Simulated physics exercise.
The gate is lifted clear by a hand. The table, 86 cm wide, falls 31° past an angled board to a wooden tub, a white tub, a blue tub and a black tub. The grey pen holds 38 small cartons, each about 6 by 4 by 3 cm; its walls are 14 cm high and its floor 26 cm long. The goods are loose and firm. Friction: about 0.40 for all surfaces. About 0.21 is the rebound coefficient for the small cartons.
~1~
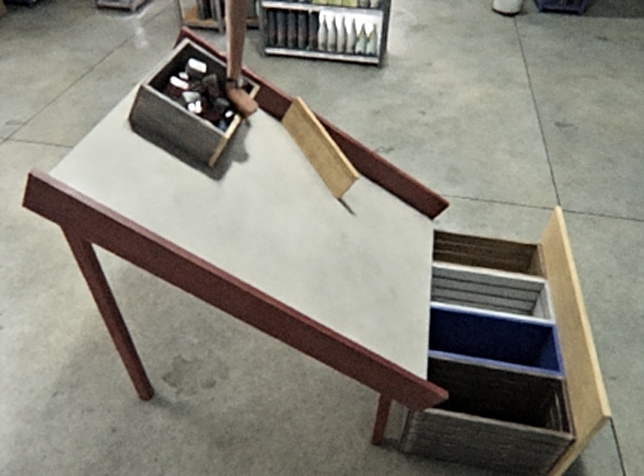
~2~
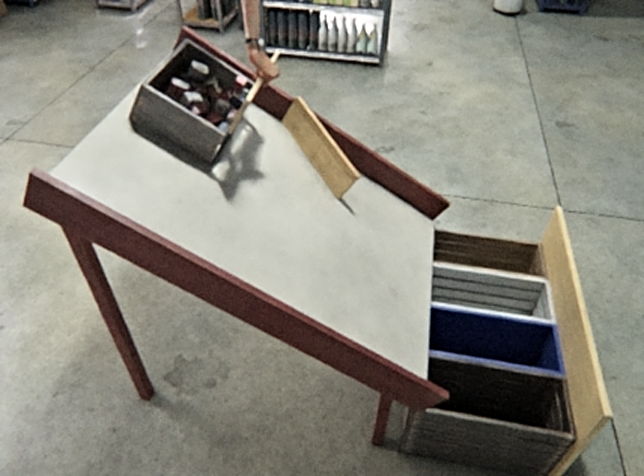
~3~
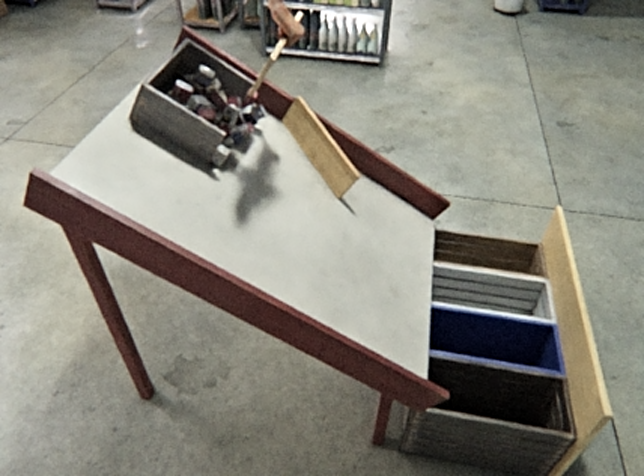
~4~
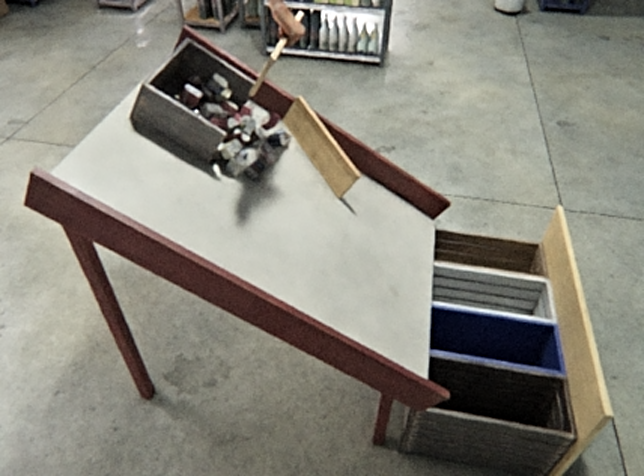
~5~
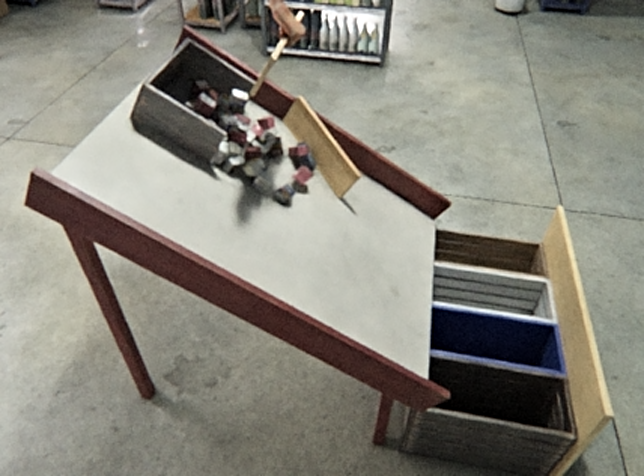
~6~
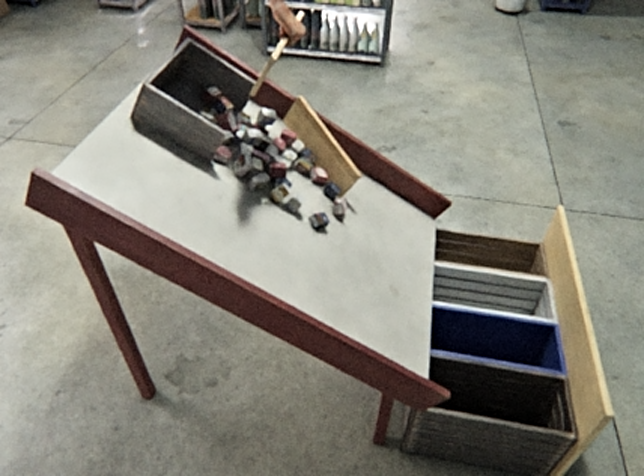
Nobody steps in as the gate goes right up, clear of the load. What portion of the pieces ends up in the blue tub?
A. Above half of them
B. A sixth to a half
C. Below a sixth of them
Answer: B.
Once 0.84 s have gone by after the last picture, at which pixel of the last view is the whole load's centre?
Near pixel (480, 297).
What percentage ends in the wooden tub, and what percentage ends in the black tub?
Around 0 per cent and 0 per cent, in that order.
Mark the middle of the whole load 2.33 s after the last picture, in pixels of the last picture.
The centre sits near (497, 346).
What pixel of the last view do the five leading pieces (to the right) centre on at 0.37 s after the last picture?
Their mean place is near (440, 294).
Then, 0.37 s after the last picture, 1 in the blue tub, 36 on the slope and 1 in the air.
Then, 0.84 s after the last picture, 12 in the white tub, 8 in the blue tub, 13 on the slope and 5 in the air.
Then, 1.49 s after the last picture, 22 in the white tub, 12 in the blue tub and 4 on the slope.
Final count (2.33 s after the last picture), 25 in the white tub, 12 in the blue tub and 1 on the slope. Asked share, 12 of 38, 32 per cent.
